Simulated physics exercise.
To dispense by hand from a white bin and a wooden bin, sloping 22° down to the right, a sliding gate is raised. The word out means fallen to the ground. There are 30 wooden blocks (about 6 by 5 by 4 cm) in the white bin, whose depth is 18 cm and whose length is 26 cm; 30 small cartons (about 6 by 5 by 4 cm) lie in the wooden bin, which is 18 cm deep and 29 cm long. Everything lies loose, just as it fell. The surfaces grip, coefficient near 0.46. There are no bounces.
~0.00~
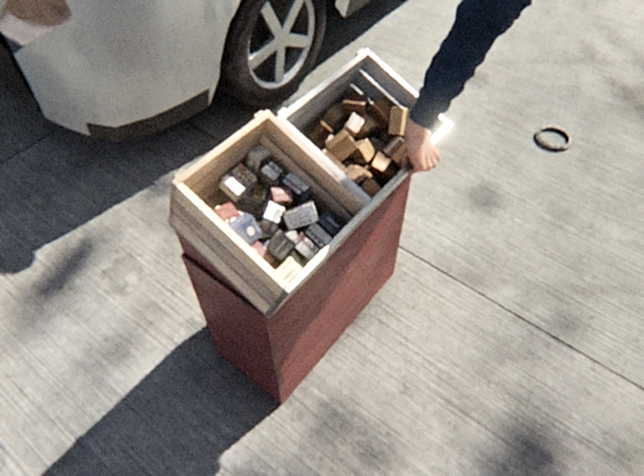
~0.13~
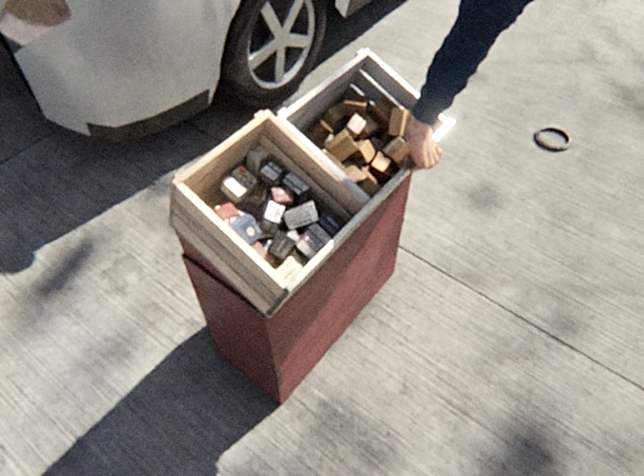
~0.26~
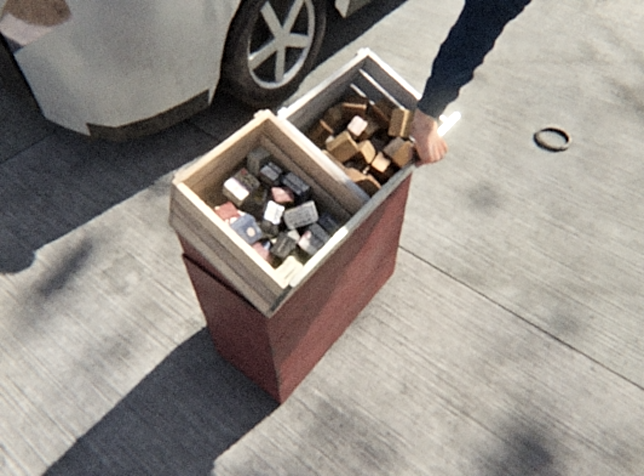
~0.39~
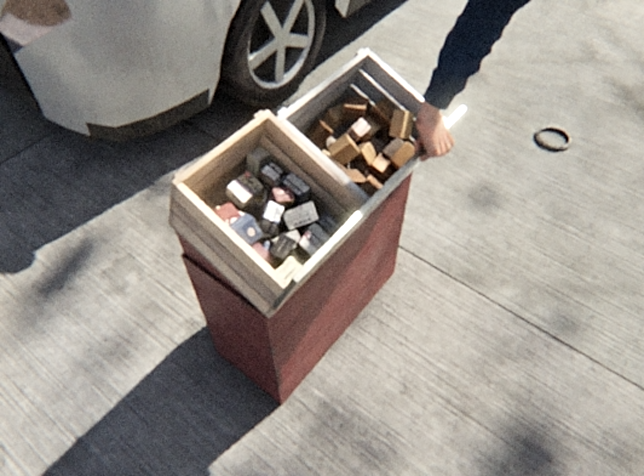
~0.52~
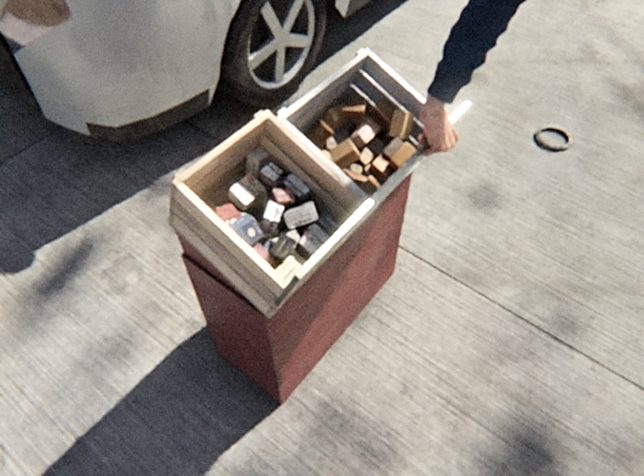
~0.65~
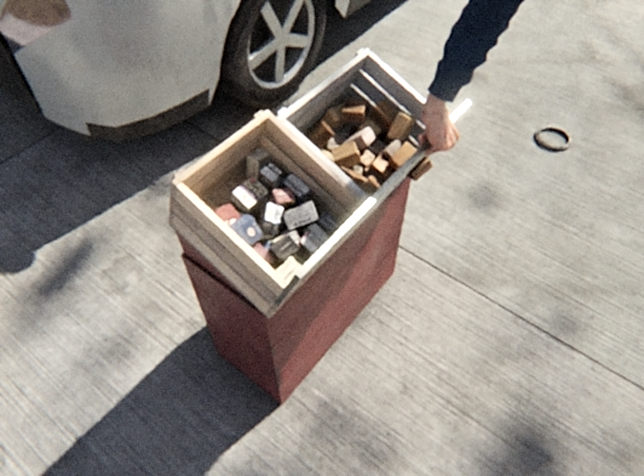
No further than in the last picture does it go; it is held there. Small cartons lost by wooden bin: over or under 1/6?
Under.
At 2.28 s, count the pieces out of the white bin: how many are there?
About: White bin 4.
After 1.06 s, 1 of 30 out of the white bin and 0 of 30 out of the wooden bin.
After 1.57 s, 2 of 30 out of the white bin and 1 of 30 out of the wooden bin.
After 2.28 s, 4 of 30 out of the white bin and 1 of 30 out of the wooden bin.
When it is over (at 3.19 s), 6 of 30 out of the white bin and 1 of 30 out of the wooden bin. Asked share, 1 of 30, 3 per cent.
